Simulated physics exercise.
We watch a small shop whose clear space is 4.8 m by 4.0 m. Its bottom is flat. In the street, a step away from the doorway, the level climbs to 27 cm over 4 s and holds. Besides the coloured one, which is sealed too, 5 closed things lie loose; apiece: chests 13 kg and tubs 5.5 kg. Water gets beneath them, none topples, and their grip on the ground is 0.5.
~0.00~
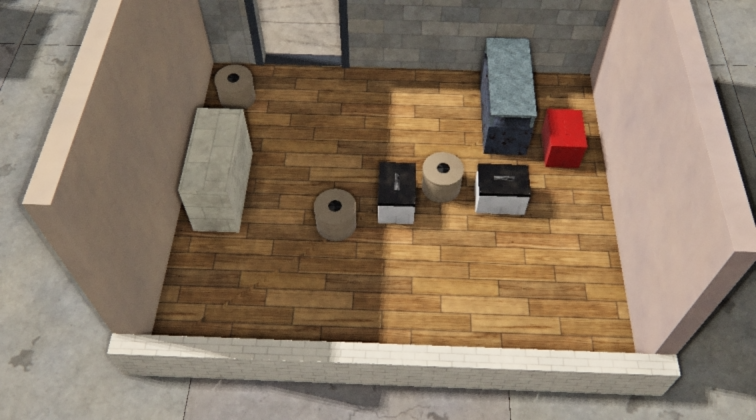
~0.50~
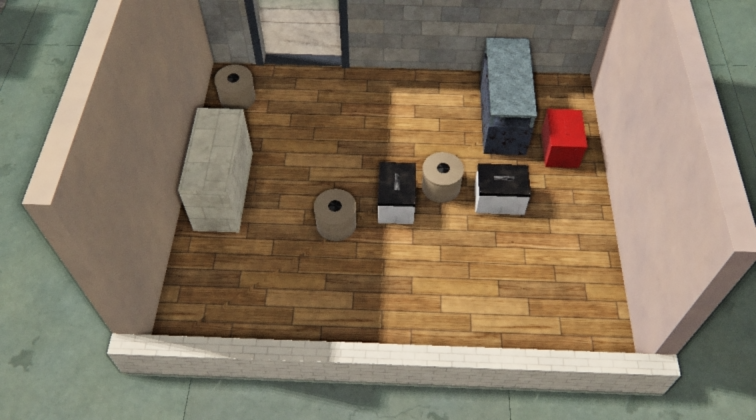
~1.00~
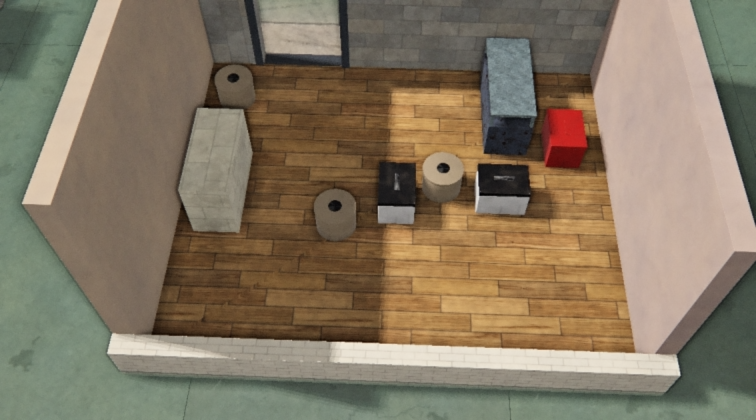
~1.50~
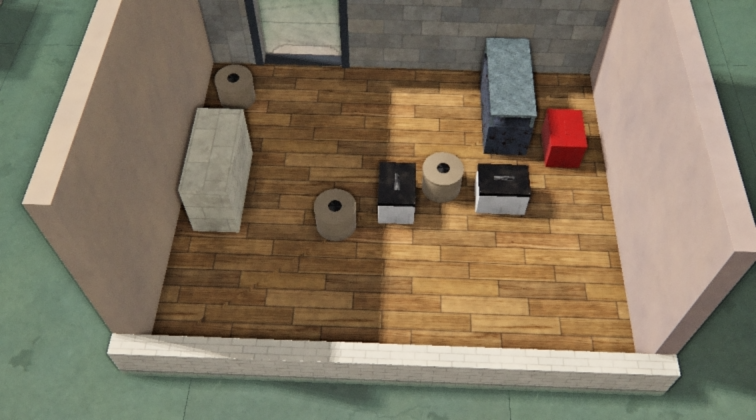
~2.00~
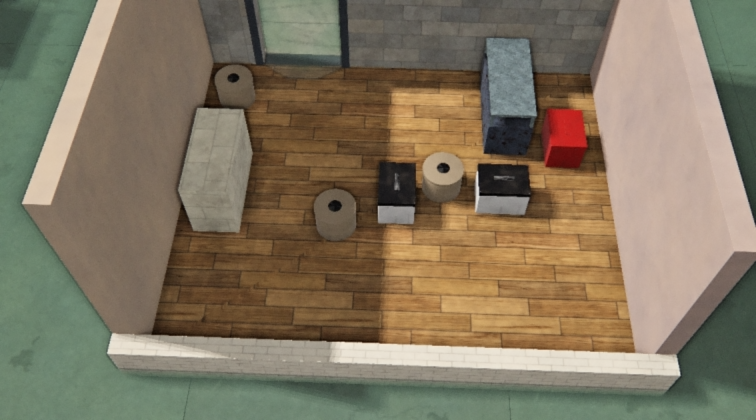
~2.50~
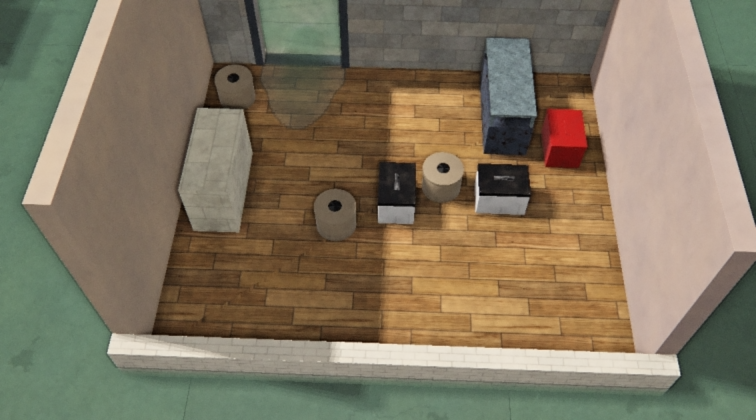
The footage shows a small wooden-floored shop holding a red chest and other closed chests and tubs, all staying still, as the ground outside turns from grey to green and water then enters through the doorway, spreading across the floor nearby.
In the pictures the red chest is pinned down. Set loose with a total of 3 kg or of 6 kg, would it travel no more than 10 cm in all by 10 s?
Verdict: Neither load is enough.
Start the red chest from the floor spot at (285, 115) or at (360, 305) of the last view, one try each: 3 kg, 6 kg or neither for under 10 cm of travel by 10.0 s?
In turn: Neither holds; neither is enough.
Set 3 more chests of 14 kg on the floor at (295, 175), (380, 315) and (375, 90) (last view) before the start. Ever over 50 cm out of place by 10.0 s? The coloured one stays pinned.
In turn: Over, past it, short of it.
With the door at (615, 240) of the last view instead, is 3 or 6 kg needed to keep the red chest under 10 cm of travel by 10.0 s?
Then neither weight holds it.
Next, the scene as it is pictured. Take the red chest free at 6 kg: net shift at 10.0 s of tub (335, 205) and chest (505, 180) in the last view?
In that order: 300 cm, 0 cm.
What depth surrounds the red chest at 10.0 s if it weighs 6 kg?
About 4 cm.
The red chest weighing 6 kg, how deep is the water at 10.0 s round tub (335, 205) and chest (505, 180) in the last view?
Roughly 8 and 5 cm.
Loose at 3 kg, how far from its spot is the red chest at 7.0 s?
Roughly 0 cm.
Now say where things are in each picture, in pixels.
The first frame shows the red chest at (567, 128) rests on the ground; water covers 0.0 m2; 0 of 6 have shifted.
The second frame shows the red chest at (567, 128) rests on the ground; 0.0 m2 under water; 0 of 6 have shifted.
The third frame shows the red chest at (567, 128) rests on the ground; water covers 0.0 m2; 0 of 6 have shifted.
The fourth frame shows the red chest at (567, 128), on the bottom; water covers 0.0 m2; 0 of 6 have shifted.
The fifth frame shows the red chest at (567, 128), on the bottom; water covers 0.2 m2; 0 of 6 have shifted.
The sixth frame shows the red chest at (567, 128), on the bottom; 0.8 m2 under water; 0 of 6 have shifted.
After 3.5 s the red chest would be 0 cm from its start with 3 kg and 0 cm from its start with 6 kg; 0 cm of water round it then.
After 4.5 s the red chest would be 0 cm from its start with 3 kg and 0 cm from its start with 6 kg; 0 cm of water round it then.
After 7.0 s the red chest would be 0 cm from its start with 3 kg and 0 cm from its start with 6 kg; 1 cm of water round it then.
After 10.0 s the red chest would be 25 cm from its start with 3 kg and 24 cm from its start with 6 kg; 4 cm of water round it then.
